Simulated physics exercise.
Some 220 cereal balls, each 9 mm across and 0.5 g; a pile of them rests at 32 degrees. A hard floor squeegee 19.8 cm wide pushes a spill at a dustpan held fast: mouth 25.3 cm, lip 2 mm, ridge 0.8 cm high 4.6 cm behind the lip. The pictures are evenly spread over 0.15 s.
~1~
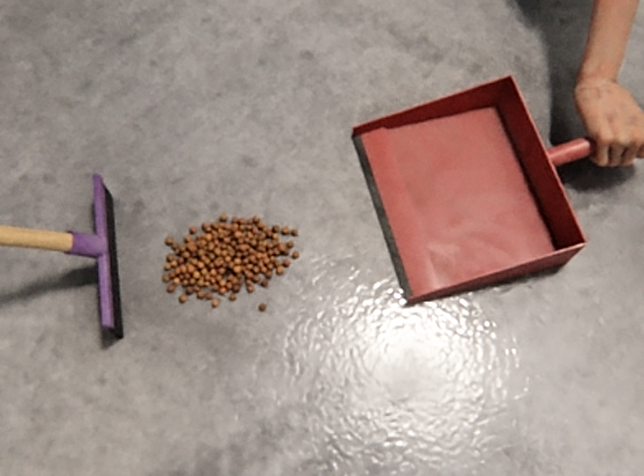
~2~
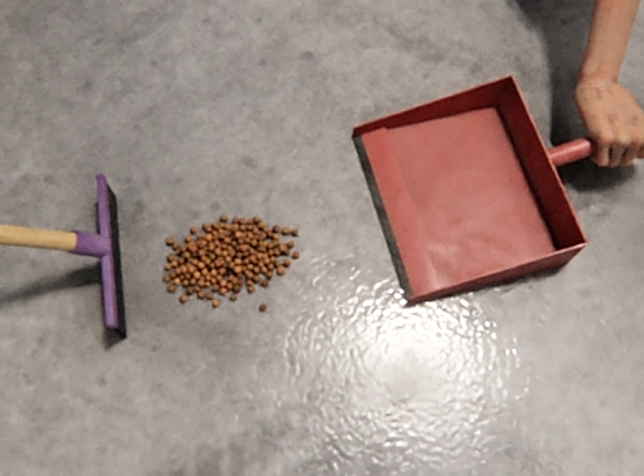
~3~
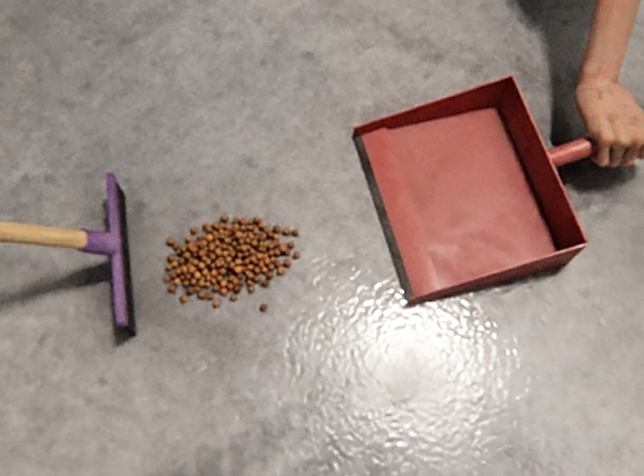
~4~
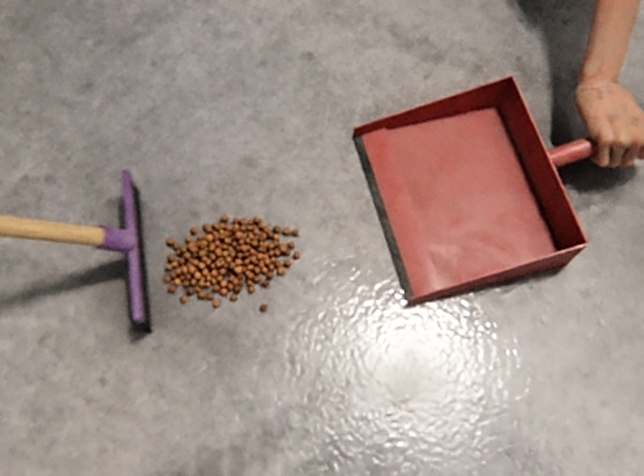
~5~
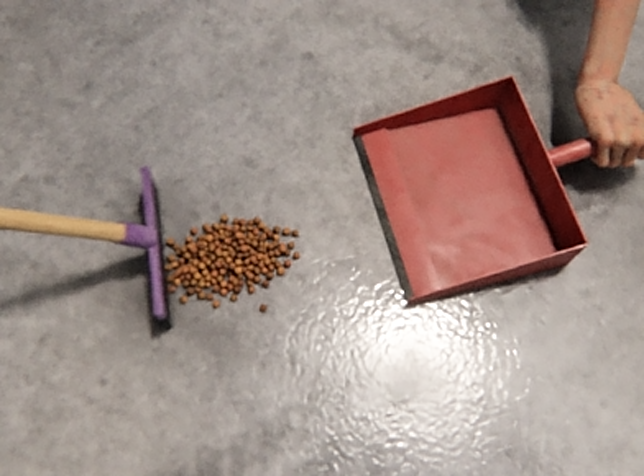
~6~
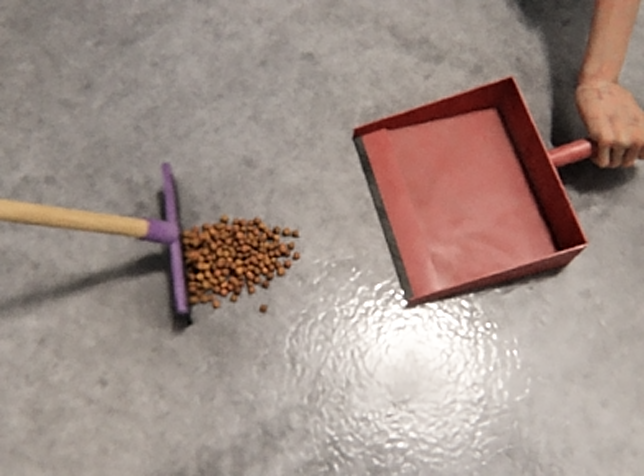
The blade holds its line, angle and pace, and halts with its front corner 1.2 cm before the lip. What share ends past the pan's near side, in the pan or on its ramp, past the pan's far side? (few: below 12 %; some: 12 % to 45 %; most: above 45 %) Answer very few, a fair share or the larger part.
Past the pan's near side: Very few; in the pan or on its ramp: The larger part; past the pan's far side: Very few.
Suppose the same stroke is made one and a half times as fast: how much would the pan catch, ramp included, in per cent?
Then about 75 per cent.
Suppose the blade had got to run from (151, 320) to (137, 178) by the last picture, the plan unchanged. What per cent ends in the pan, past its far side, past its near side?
Pan 60, far 0, near 5.
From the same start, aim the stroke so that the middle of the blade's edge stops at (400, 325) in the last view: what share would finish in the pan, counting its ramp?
About 35 per cent.
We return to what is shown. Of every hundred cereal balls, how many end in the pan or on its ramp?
Some 65 per cent.
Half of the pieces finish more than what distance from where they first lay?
Roughly 24 cm.
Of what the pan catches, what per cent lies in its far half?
Some 40 per cent.
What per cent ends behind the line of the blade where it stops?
Roughly 5 per cent.
Then, 0.14 s after the last picture, middle of the blade 13 cm from the lip; 0 % over the lip, far side 0 %, near side 0 %.
Then, 0.24 s after the last picture, middle of the blade 5 cm from the lip; 0 % over the lip, far side 0 %, near side 5 %.
Then, 0.47 s after the last picture, middle of the blade 2 cm from the lip; 65 % over the lip, far side 0 %, near side 10 %.
In the end, near side 10 %, pan 65 %, far side 0 %, in front of the lip or behind the blade 25 %.
